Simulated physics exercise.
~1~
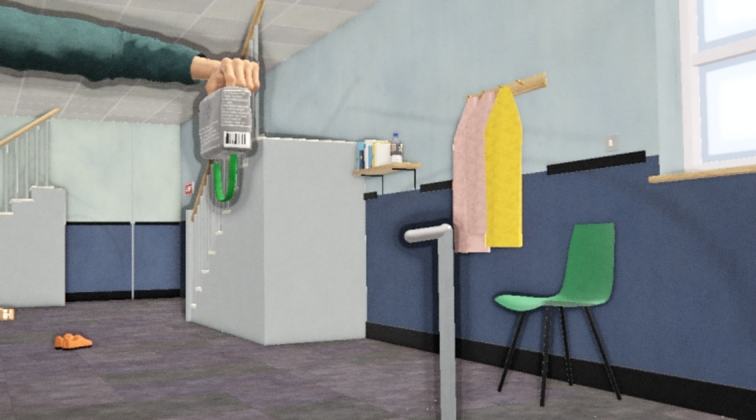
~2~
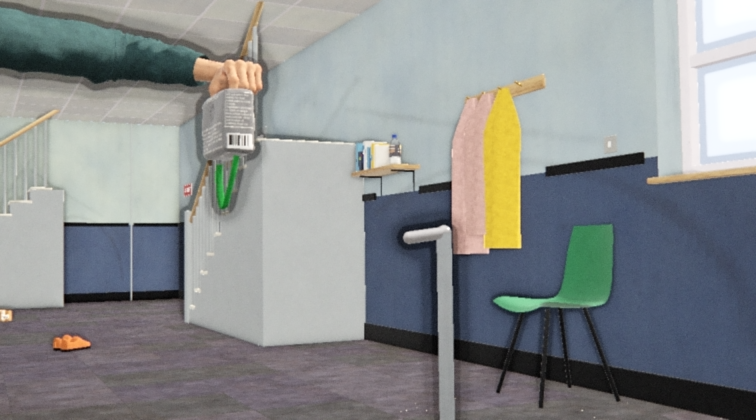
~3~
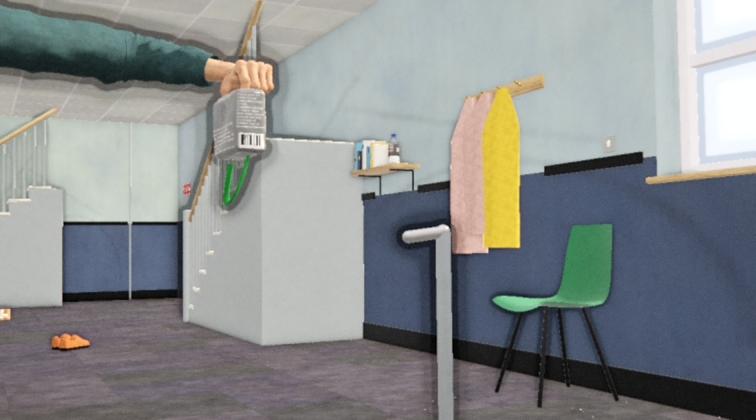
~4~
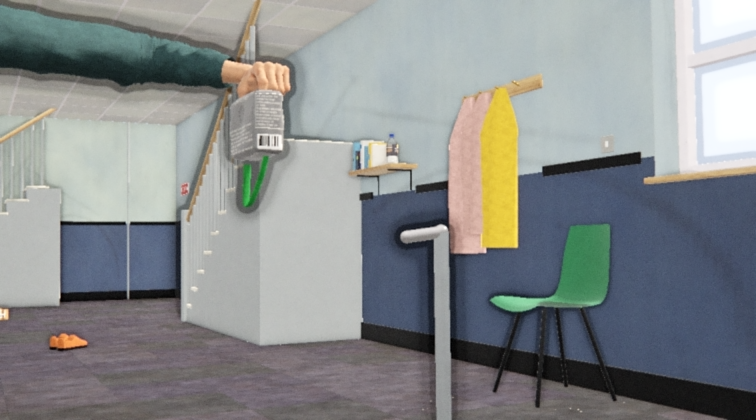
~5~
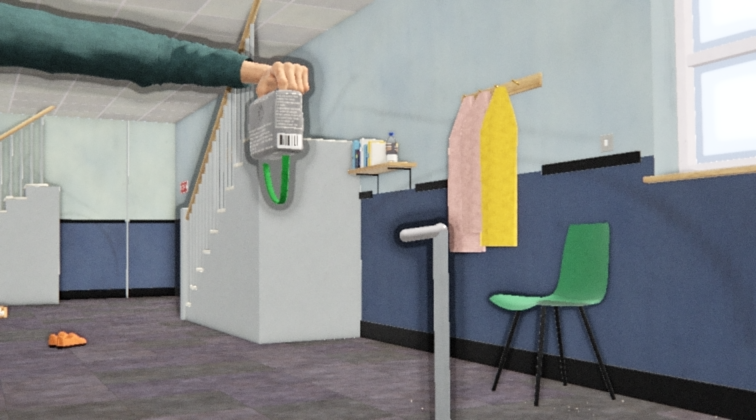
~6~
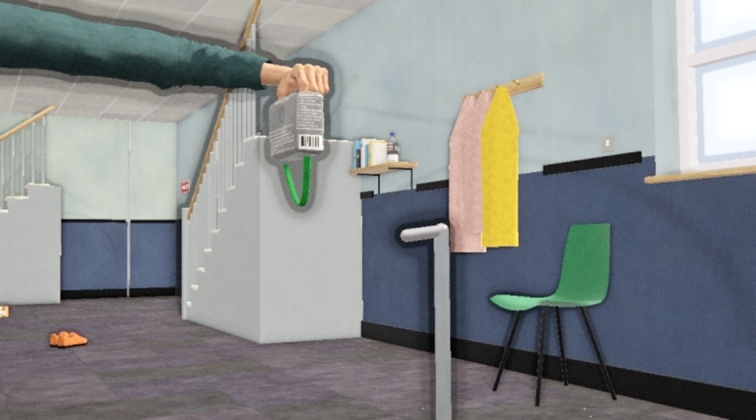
A grey pouch with a barcode and a green ribbon loop hanging beneath it moves slowly rightward, held from above by a hand in a dark green sleeve reaching in from the left. The view, nearly still, looks across a room with pale and blue walls and white staircases. A grey stand rises near the centre, with pink and yellow cloths and a green chair to its right.
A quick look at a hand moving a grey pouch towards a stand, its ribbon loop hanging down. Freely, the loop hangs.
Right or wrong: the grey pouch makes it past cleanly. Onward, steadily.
Right.
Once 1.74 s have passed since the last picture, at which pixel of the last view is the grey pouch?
Estimated centre: (533, 143).
Then, 0.90 s on from there, pouch over the post near (428, 136).
Then, 1.74 s on from there, pouch past the post near (533, 143).
In the end, pouch past the post near (562, 145). The grey pouch goes by freely.
